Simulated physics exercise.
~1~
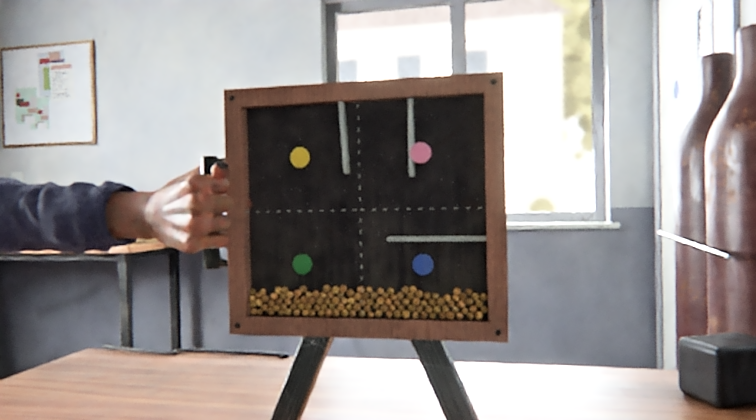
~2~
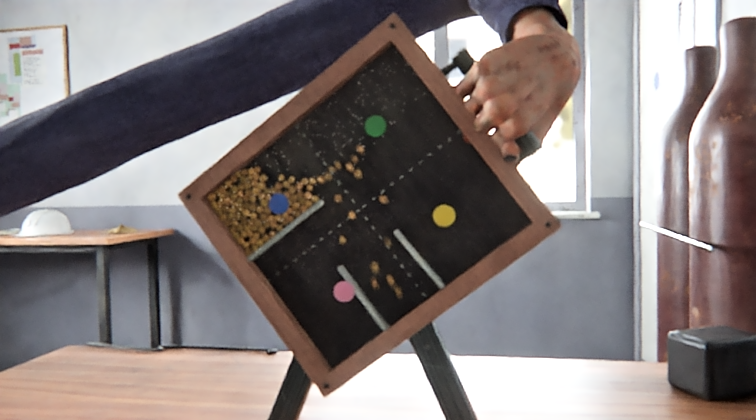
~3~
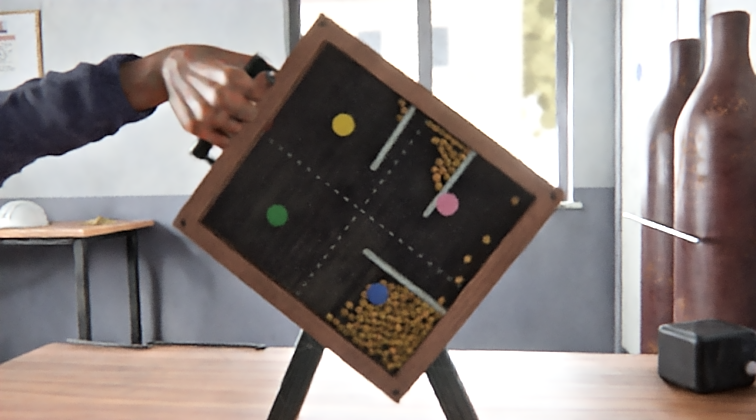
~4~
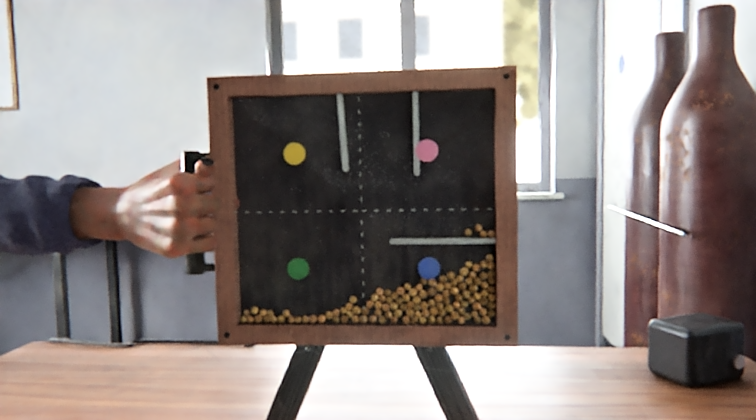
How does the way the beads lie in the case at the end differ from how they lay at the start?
At the start they lie in a fairly even layer along the bottom. At the end they are heaped higher towards the right, around the blue sticker, and thin out to the left, with a few resting on the ledge above.
